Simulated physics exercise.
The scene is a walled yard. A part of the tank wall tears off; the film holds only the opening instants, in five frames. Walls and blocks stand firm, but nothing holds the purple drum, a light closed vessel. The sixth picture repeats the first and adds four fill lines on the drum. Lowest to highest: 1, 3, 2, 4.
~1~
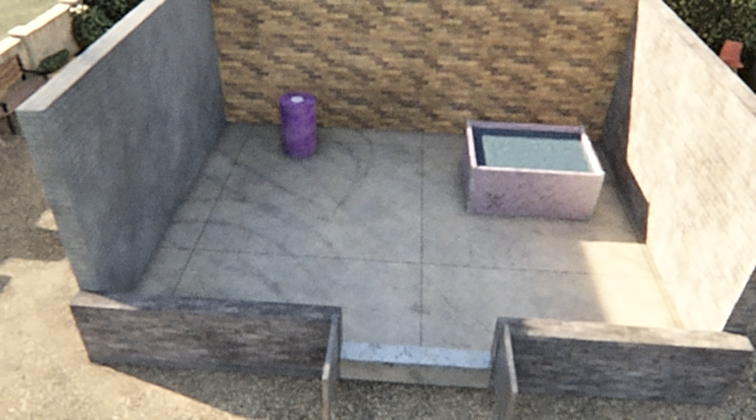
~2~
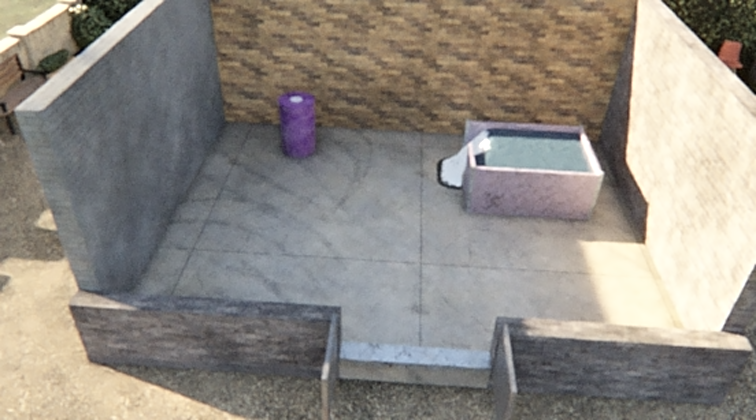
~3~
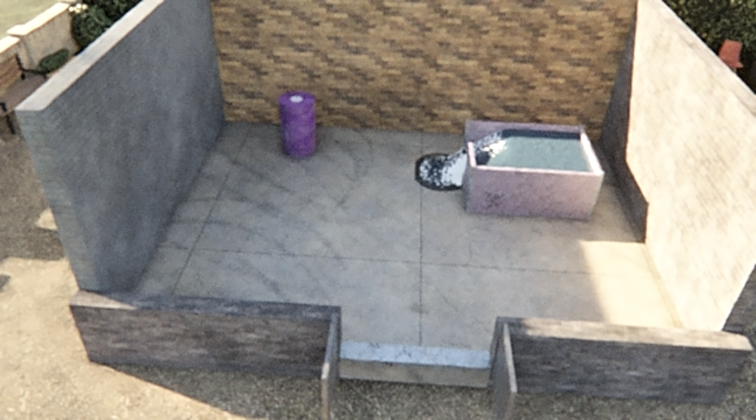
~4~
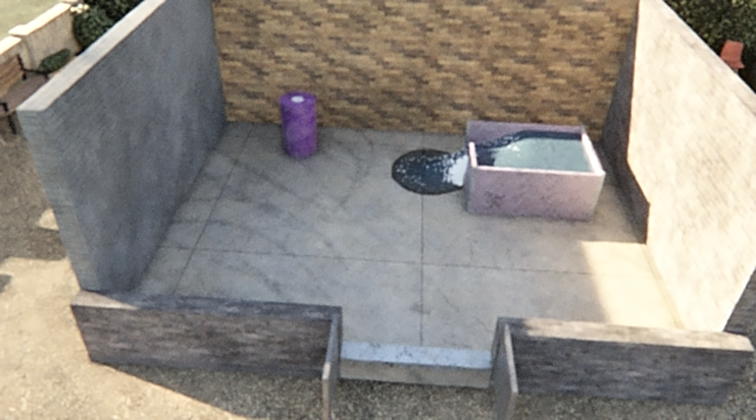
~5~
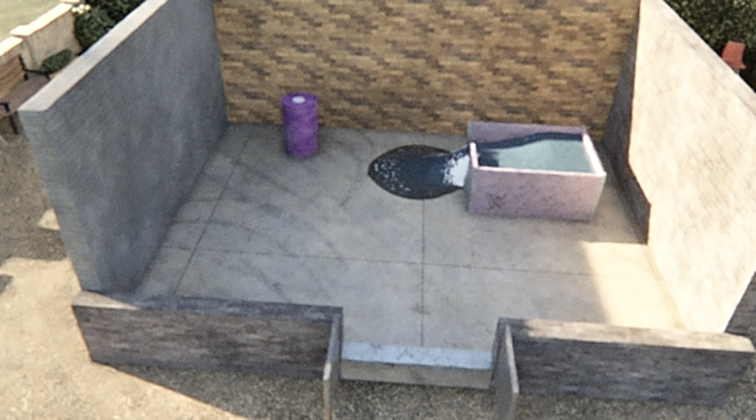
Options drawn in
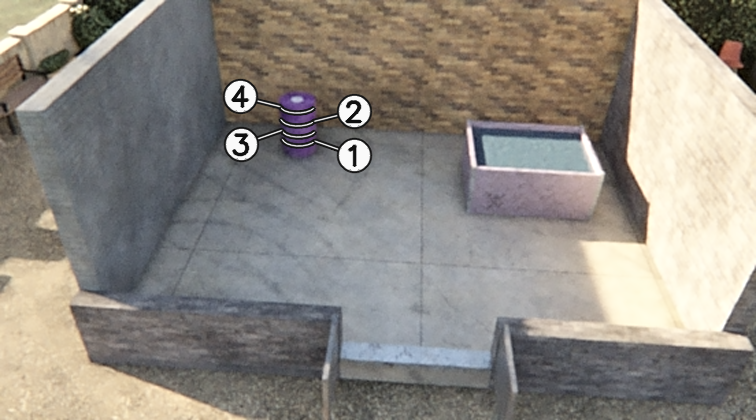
Water pours over the left side of a pale pinkish tank at the right of a walled yard, seen from above and in front. A purple drum stands to the left near the tan brick back wall, between grey side walls, with a gap in the low front wall. The dark, glinting puddle spreads leftward across the grey floor toward the drum, while the view stays almost still.
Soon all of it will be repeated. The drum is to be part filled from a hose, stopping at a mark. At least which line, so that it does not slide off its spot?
I would pick level 1.
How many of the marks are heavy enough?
All of the four.
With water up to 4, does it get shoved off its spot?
No, not at all.
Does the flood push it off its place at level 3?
No, that is safe.
On the marked copy, 1 at (296, 145); 2 at (295, 125); 3 at (296, 137); 4 at (294, 113); from the bottom up 1, 3, 2, 4.
If 1 is chosen, it does not move.
If 2 is chosen, it does not move.
If 3 is chosen, it does not move.
If 4 is chosen, it does not move.
